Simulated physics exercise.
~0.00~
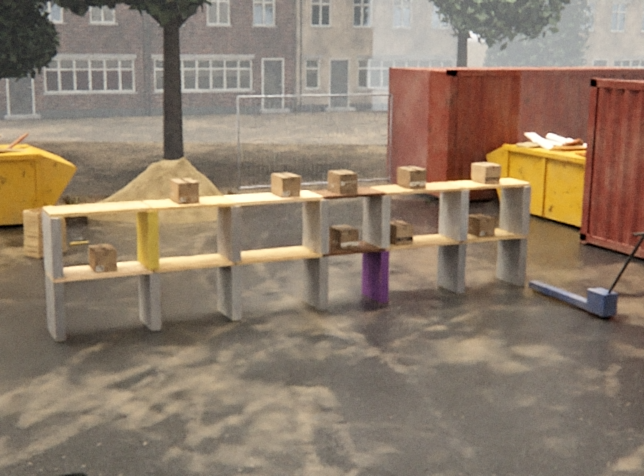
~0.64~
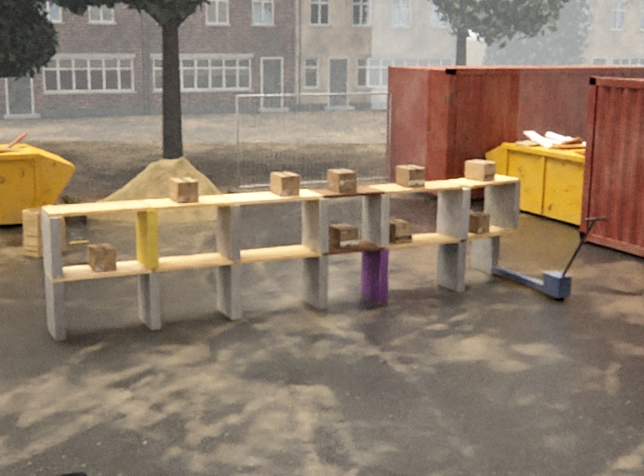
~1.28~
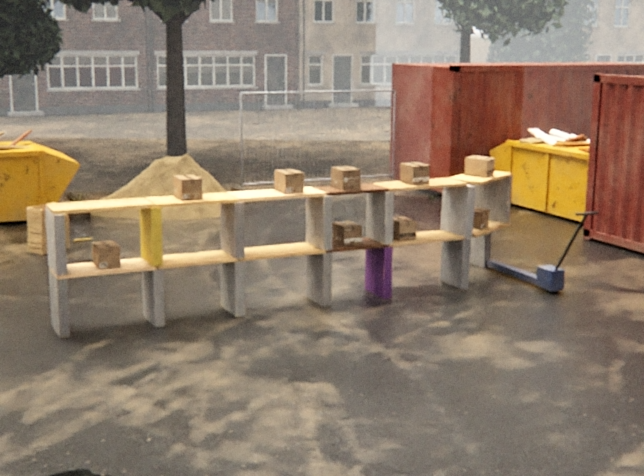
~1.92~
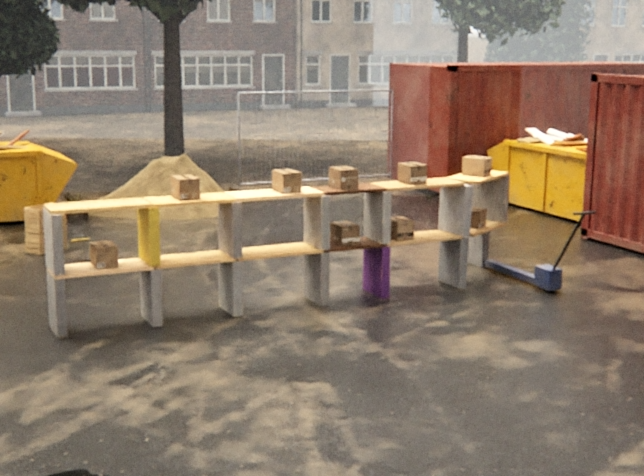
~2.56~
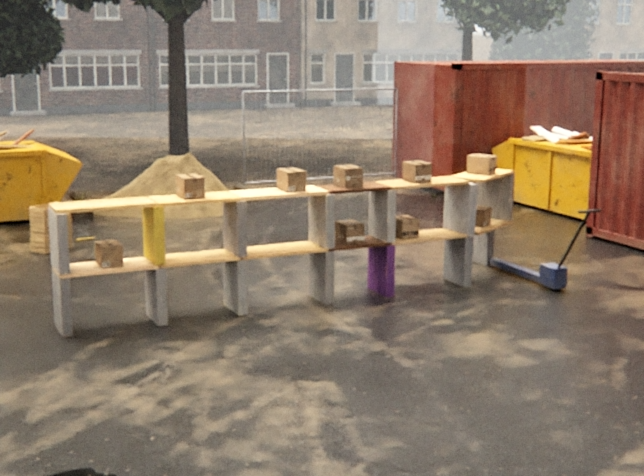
A low blue jack with a long handle slides in from the right toward a two-tier shelf of pale boards resting on grey uprights, with one yellow upright and one purple. It pushes left into the foot of the upright at the far right end, shifting that end inward. The end boards and the boxes on them move slightly with it but stay up. The jack then stops against the foot and rests there. The whole shelf remains standing, its right end a little displaced, while the yellow and purple uprights keep their places.
